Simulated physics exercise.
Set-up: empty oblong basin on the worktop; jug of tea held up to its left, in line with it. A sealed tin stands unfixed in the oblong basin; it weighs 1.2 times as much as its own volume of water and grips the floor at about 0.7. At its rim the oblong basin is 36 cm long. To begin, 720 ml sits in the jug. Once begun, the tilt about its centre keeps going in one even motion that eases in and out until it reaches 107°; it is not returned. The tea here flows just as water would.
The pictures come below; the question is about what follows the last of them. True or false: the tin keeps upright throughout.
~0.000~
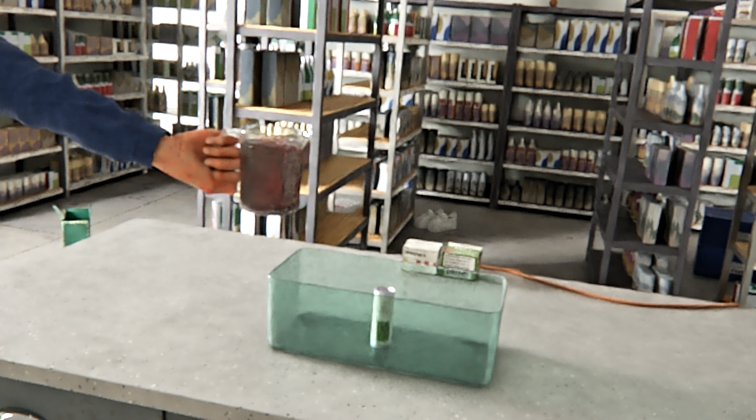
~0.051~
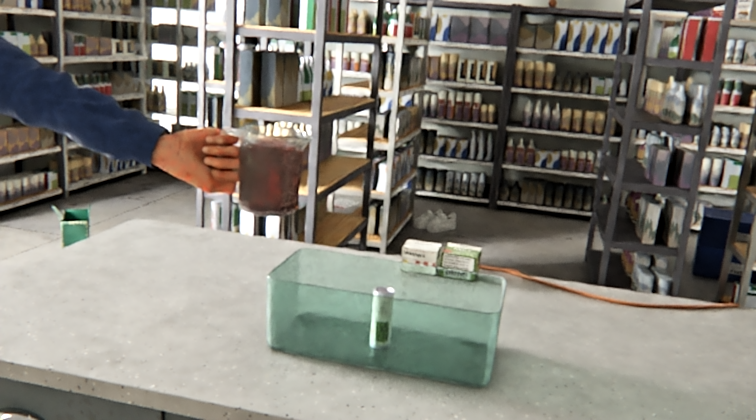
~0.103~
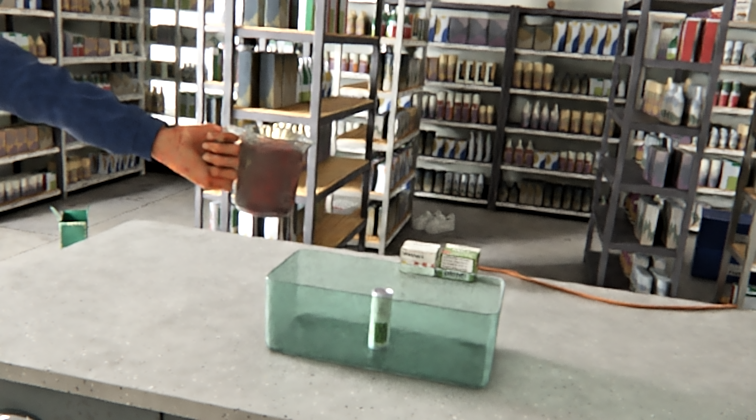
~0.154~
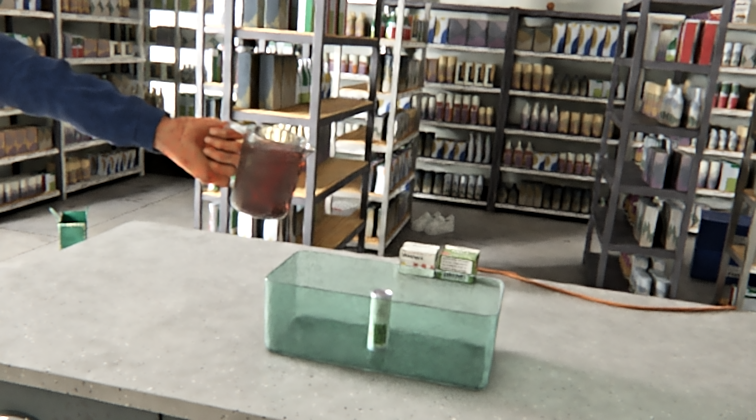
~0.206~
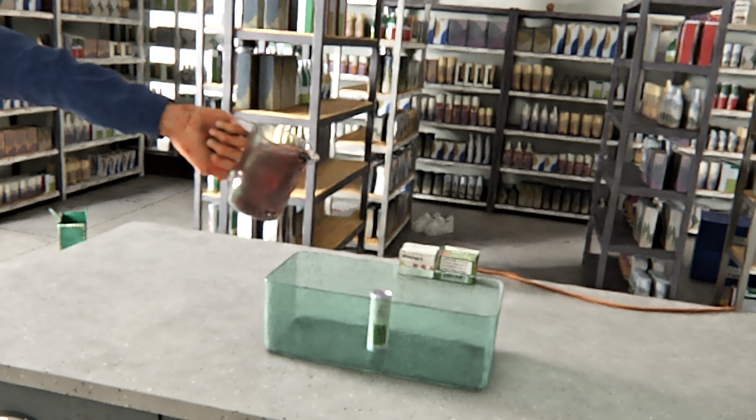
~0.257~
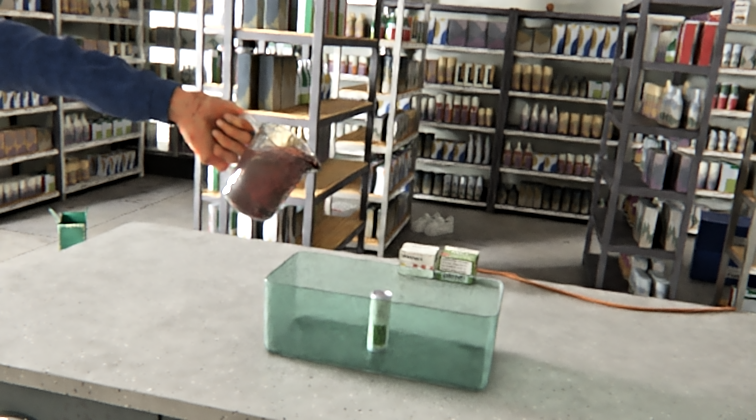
True.
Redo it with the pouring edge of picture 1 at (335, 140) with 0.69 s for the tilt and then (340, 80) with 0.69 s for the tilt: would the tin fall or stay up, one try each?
Try 1: Tipped over; try 2: Still standing.
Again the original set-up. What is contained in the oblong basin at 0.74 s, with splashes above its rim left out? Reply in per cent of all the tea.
It works out near 66 per cent.
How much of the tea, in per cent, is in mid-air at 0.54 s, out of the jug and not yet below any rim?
Estimate: Some 24 % of the total.
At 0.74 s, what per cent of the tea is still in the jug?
16 %.
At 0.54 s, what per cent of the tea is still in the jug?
Some 60 % of it is still there.
By 0.54 s the tilt is 95° and 61 per cent is still to pour; the tin stands where it began.
By 0.74 s the tilt is 107° and 16 per cent is still to pour; the tin stands where it began.
By 0.96 s the tilt is 107° and 2 per cent is still to pour; the tin stands where it began.
By 1.19 s the tilt is 107° and 0 per cent is still to pour; the tin stands where it began.
At rest the tin stands where it began.
